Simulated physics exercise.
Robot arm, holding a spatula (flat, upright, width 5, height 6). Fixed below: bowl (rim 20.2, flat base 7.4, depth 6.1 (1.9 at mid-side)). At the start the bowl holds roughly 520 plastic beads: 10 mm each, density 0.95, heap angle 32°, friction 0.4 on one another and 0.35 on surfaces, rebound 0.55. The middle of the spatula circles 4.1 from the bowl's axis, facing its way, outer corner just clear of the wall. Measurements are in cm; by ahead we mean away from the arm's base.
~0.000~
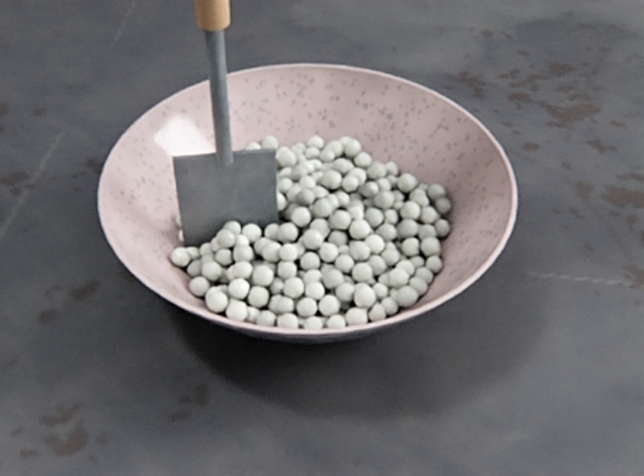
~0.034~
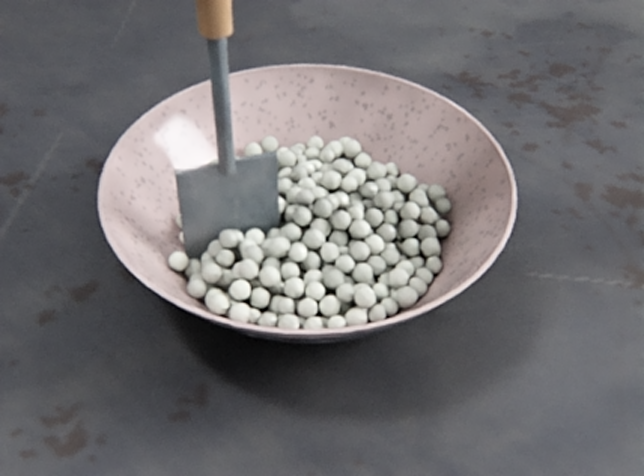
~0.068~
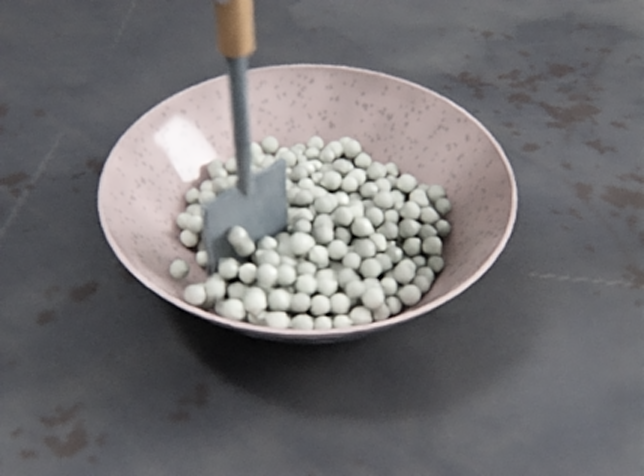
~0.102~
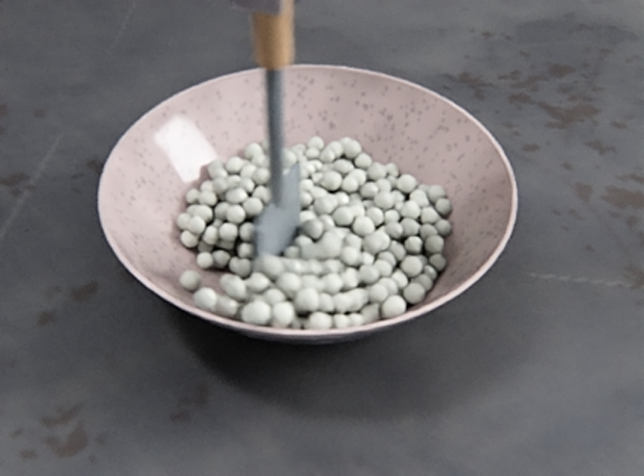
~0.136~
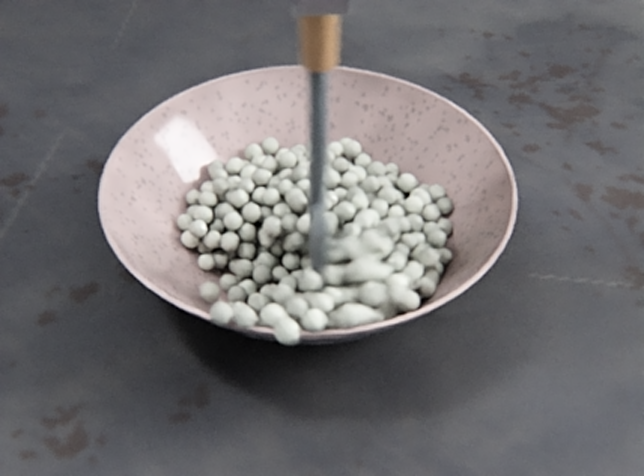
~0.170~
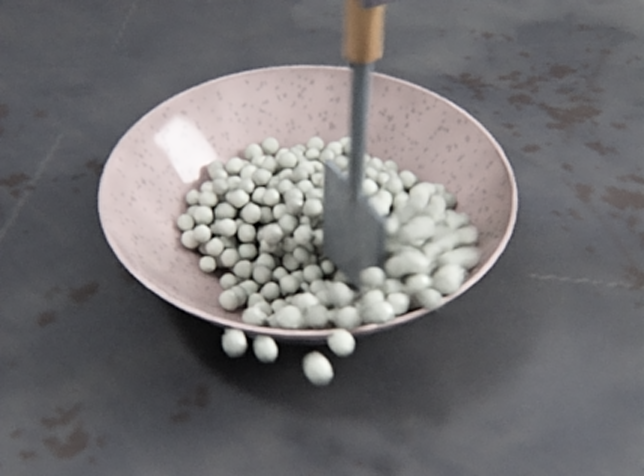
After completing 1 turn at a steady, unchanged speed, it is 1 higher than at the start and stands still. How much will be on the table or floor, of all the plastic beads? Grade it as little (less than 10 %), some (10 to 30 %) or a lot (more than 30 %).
Grade: Some, 10 to 30 %.
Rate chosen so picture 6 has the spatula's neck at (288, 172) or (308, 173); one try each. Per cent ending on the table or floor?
About 0 % for one try and about 5 % for the other, in order.
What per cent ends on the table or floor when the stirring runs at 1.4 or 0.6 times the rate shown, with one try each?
30 % and 0 %.
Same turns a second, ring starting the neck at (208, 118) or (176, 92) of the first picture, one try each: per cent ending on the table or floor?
Close to 15 per cent for the first and close to 0 per cent for the second.
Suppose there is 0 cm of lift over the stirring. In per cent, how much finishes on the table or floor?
20 per cent, roughly.
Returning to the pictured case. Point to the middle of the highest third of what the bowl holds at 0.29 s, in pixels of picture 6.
Centre of upper third: Approx. (392, 146) px.
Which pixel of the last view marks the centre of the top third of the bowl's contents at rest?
(254, 246).
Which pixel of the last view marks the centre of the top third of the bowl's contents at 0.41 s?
The centre lies near (240, 147) in the last picture.
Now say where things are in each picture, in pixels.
The first picture shows spatula neck at (222, 128), 0° round; upper third of the load around (318, 216), from x 180 to 445, top at y 145; 522 in the bowl.
The second picture shows spatula neck at (224, 137), 11° round; upper third of the load around (314, 219), from x 180 to 445, top at y 145.
The third picture shows spatula neck at (243, 156), 36° round; upper third of the load around (313, 233), from x 180 to 445, top at y 145.
The fourth picture shows spatula neck at (277, 169), 62° round; upper third of the load around (327, 247), from x 185 to 445, top at y 145.
The fifth picture shows spatula neck at (318, 172), 88° round; upper third of the load around (351, 248), from x 185 to 445, top at y 145; 521 in the bowl, 1 in flight or on the tool.
The sixth picture shows spatula neck at (357, 163), 113° round; upper third of the load around (382, 238), from x 185 to 465, top at y 145; 518 in the bowl, 4 in flight or on the tool.
After 0.29 s, 206° round, highest piece 8 above the table; 500 in the bowl, 11 on the table or floor, 11 in flight or on the tool.
After 0.41 s, 299° round, highest piece 8 above the table; 463 in the bowl, 30 on the table or floor, 29 in flight or on the tool.
After 0.68 s, 0° round, highest piece 5 above the table; 451 in the bowl, 71 on the table or floor.
After 1.38 s, 0° round, highest piece 5 above the table; 451 in the bowl, 71 on the table or floor.
At rest, 451 in the bowl, 71 on the table or floor. That is 14 % on the table or floor.
